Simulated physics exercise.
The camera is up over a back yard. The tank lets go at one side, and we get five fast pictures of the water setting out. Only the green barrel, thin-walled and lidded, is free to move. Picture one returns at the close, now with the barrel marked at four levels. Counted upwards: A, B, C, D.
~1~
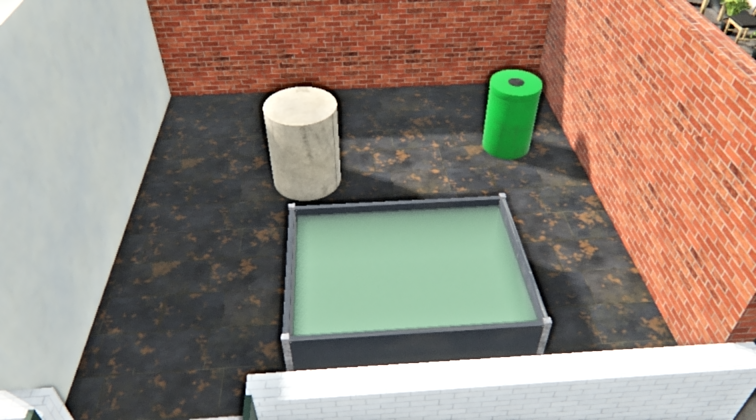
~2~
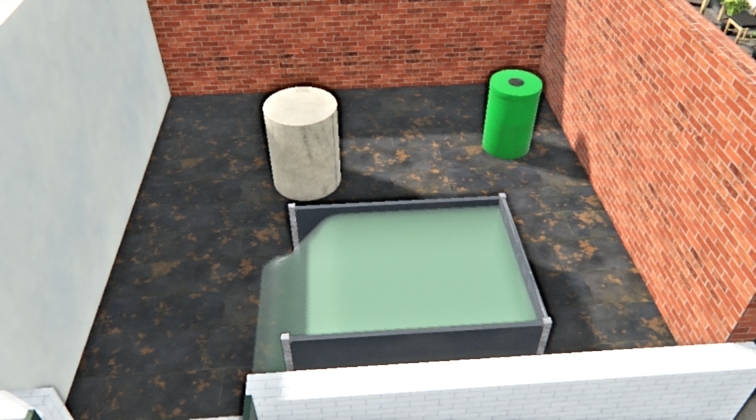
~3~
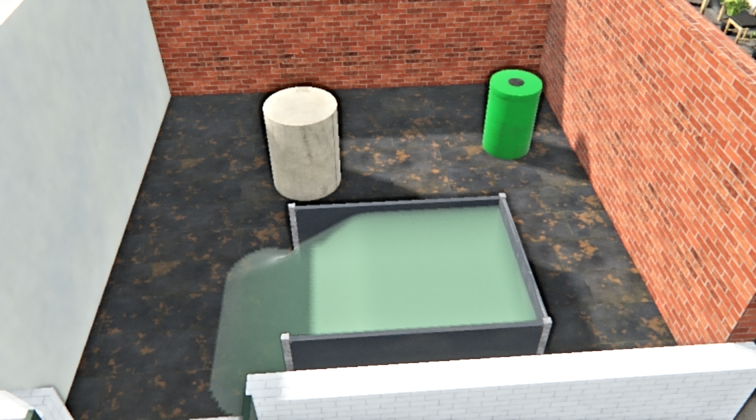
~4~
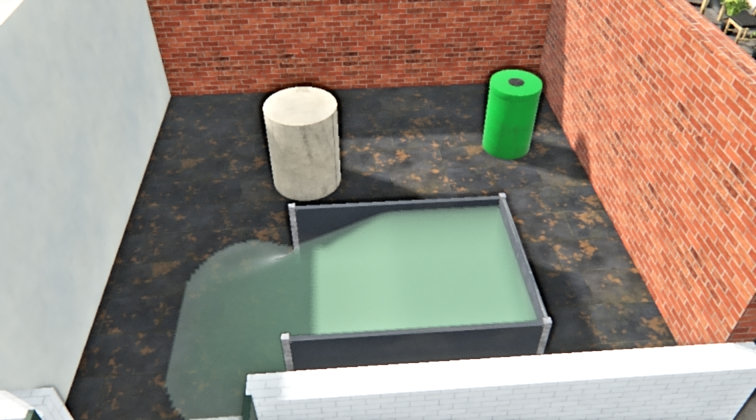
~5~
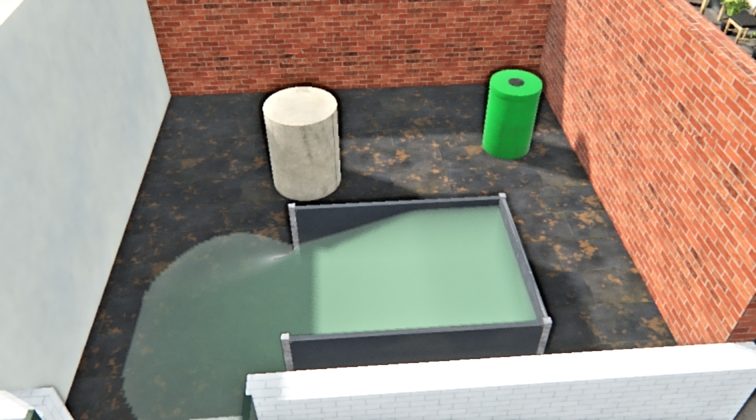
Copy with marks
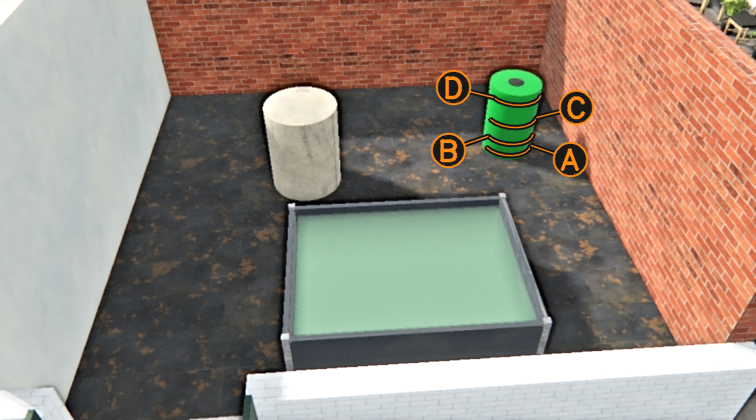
A large dark-framed tank of green water stood in a brick-walled yard, then its left side opened and water poured out, spreading left across the ground while the pale cylinder and green barrel stayed still.
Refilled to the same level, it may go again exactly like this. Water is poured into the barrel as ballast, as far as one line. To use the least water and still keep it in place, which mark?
Go for A.
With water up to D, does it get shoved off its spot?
No.
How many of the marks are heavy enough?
All of them.
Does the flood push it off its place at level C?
No.
On the marked copy, A at (512, 155); B at (514, 144); C at (517, 127); D at (521, 105); from the bottom up A, B, C, D.
With A, it does not move.
With B, it does not move.
With C, it does not move.
With D, it does not move.
